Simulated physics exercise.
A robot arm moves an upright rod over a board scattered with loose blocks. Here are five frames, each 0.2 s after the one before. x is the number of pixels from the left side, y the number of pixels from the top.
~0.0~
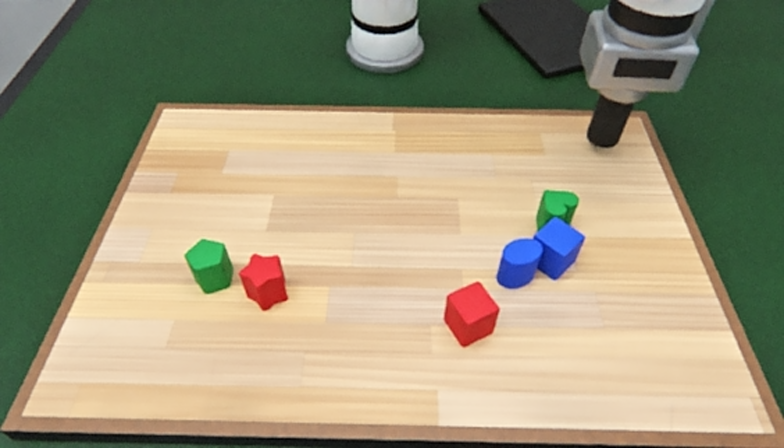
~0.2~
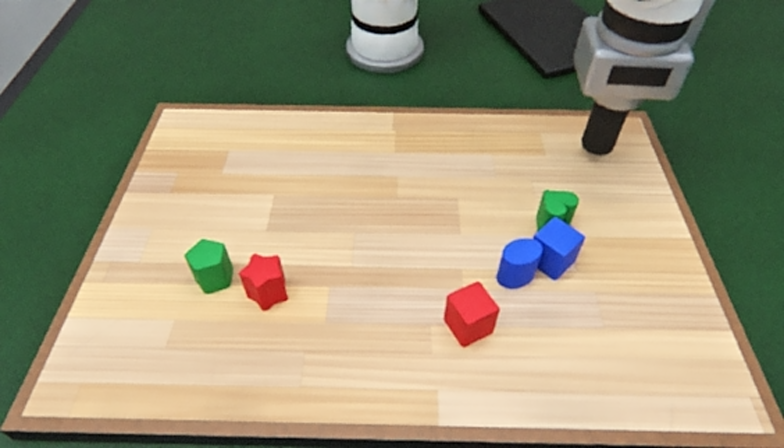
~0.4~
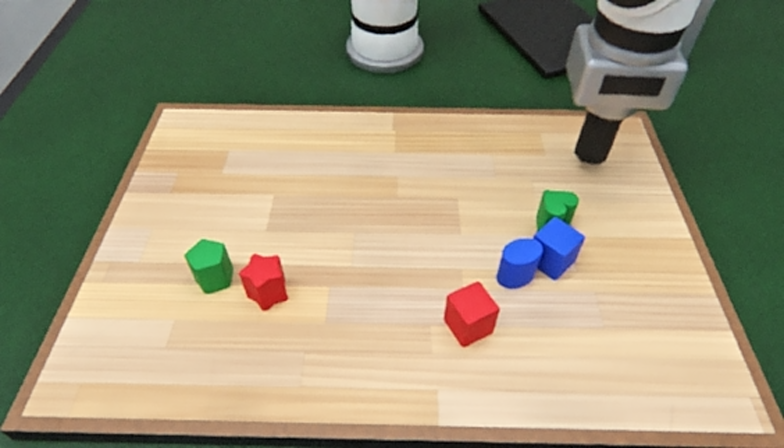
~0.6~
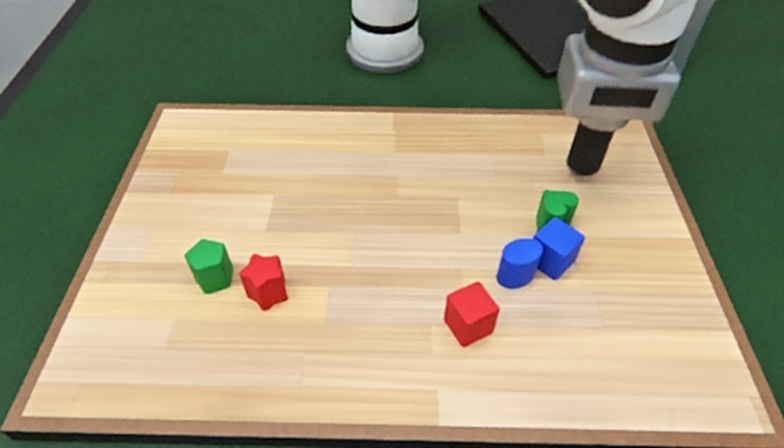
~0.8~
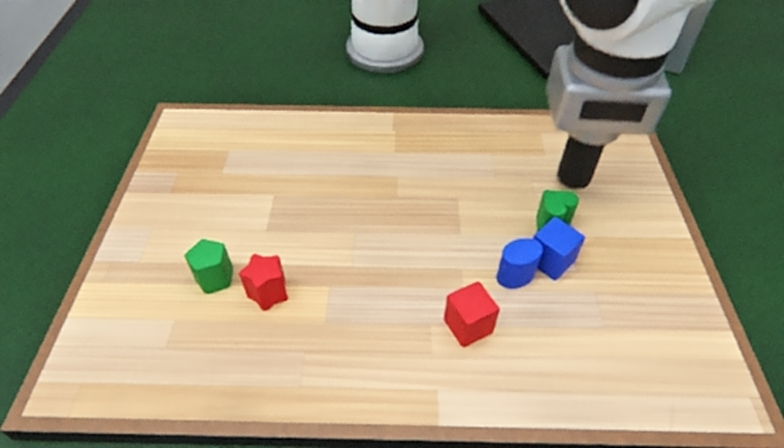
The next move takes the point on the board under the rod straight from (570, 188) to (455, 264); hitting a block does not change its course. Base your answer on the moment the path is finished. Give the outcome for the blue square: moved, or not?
It will be nudged away from its spot.
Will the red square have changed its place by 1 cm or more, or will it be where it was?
Put simply, it stays right there.
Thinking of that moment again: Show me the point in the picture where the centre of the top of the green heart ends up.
Pixel (553, 216).
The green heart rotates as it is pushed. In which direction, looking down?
Seen from overhead, it turns anticlockwise.
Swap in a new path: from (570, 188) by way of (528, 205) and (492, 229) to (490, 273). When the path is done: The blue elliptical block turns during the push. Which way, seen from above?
Looking from above, the answer is counterclockwise.
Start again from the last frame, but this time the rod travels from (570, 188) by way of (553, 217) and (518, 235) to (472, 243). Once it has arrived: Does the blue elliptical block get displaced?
Going by the path, yes.
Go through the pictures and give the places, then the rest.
The first picture shows lower end of the rod (602, 139), tops of blocks, red square (473, 302), blue elliptical block (523, 250), green heart (560, 200), blue square (560, 235).
The second picture shows rod (597, 146), blocks as before.
The third picture shows rod (590, 155), blocks as before.
The fourth picture shows rod (583, 166), blocks as before.
The fifth picture shows rod (573, 179), red square (473, 302), blue elliptical block (523, 250), green heart (560, 200), blue square (560, 235).
On the path given first. One third of the way, rod (538, 202); blue elliptical block (520, 256), turned 20° clockwise; green heart (554, 211), turned 25° anticlockwise; blue square (563, 247).
Two thirds of the way, rod (499, 227); blue elliptical block (520, 256), turned 20° clockwise; green heart (553, 216), turned 40° anticlockwise; blue square (566, 252).
At the end, rod (456, 254); red square not moved; blue elliptical block (520, 256), turned 20° clockwise; green heart (553, 216), turned 40° anticlockwise; blue square (566, 252).
